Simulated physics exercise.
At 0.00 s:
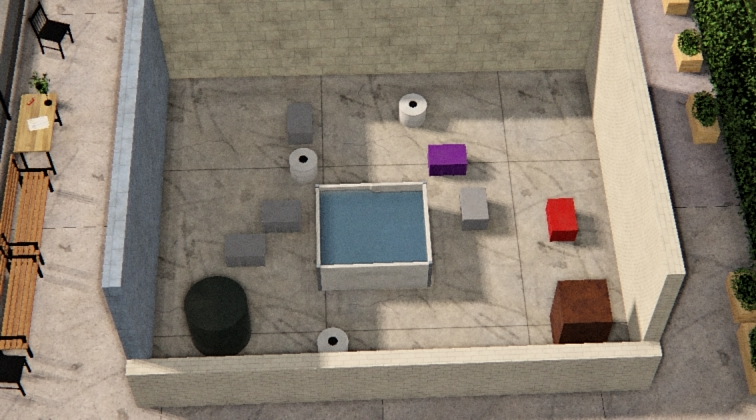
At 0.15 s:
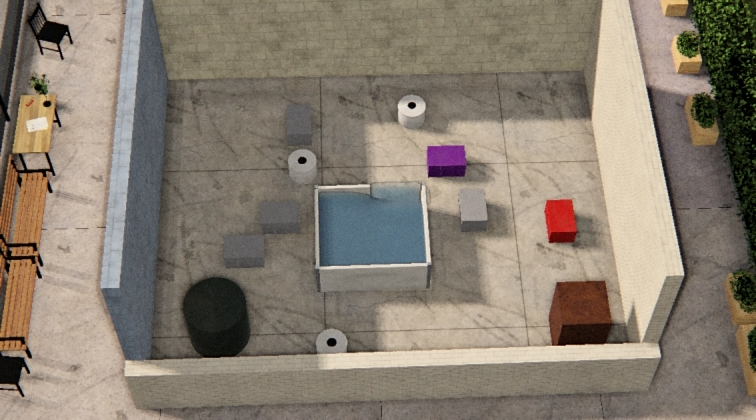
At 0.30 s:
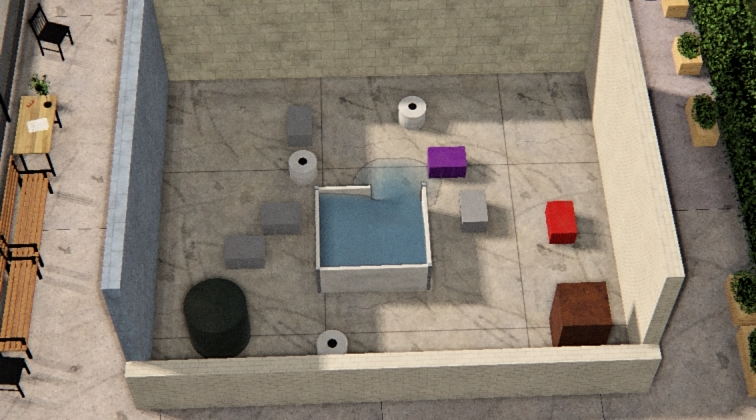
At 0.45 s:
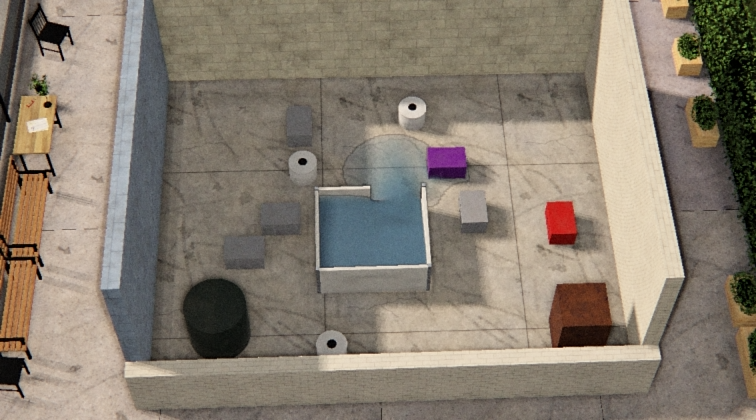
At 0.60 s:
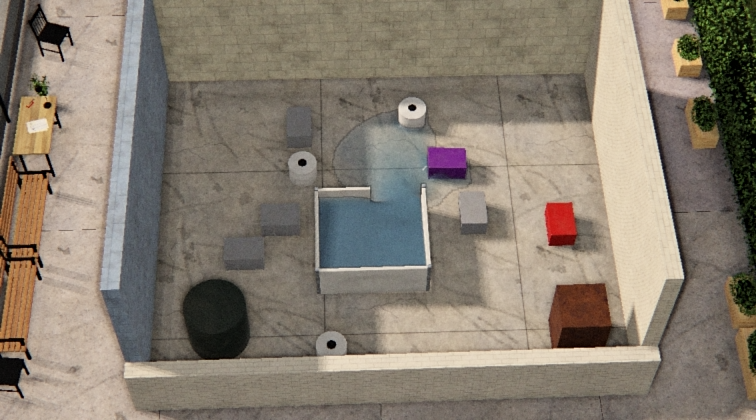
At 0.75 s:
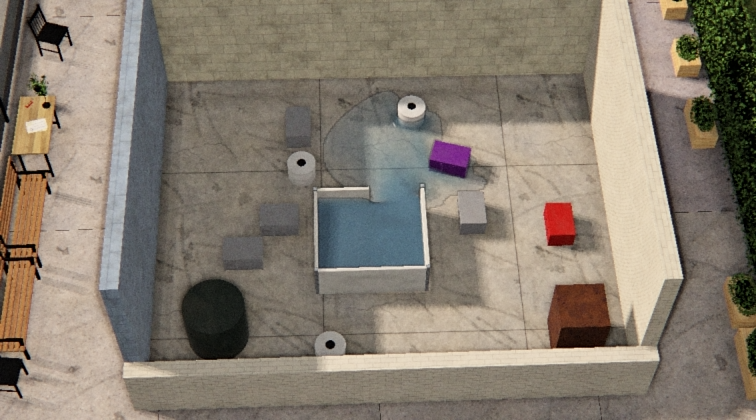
In this clip, seen from above, a section of the far wall of a water tank in a walled yard opens, and water spreads across the paving around the purple crate, which shifts and turns slightly while the red crate stays put.
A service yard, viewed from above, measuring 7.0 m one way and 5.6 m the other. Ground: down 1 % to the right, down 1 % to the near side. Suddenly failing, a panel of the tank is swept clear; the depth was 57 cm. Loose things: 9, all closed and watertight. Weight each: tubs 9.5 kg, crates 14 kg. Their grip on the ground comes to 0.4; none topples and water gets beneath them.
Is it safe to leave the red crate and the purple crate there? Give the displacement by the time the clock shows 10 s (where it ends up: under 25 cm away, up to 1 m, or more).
Once settled, the red crate lies a bit from the start and the purple crate lies far from the start.
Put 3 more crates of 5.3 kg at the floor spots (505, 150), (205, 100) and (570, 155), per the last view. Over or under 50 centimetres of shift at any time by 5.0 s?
First outside the limit, then outside the limit, then outside the limit.
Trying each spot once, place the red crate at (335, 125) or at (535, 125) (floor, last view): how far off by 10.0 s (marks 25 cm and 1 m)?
Spot one - it is swept away; spot two - it is swept away.
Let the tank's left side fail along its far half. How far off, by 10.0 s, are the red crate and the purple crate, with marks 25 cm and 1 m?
Red crate: Roughly where it was; purple crate: Roughly where it was.
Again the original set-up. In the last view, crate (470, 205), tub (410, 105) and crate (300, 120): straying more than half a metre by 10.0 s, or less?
In that order: Less, more, under.
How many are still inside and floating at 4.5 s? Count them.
0.
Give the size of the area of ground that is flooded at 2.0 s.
Roughly 14 m2.
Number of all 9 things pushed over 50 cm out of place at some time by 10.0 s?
I count 3.
After 2.0 s the red crate is near (560, 218), 0.0 m from its start, aground; the purple crate is near (536, 103), 1.9 m from its start, aground; 1 afloat.
After 4.5 s the red crate is near (559, 223), 0.1 m from its start, aground; the purple crate is near (556, 186), 1.8 m from its start, aground; 0 afloat.
After 7.0 s the red crate is near (556, 253), 0.6 m from its start, aground; the purple crate is near (549, 222), 2.0 m from its start, aground; 0 afloat.
After 10.0 s the red crate is near (556, 255), 0.7 m from its start, aground; the purple crate is near (549, 224), 2.0 m from its start, aground; 0 afloat.
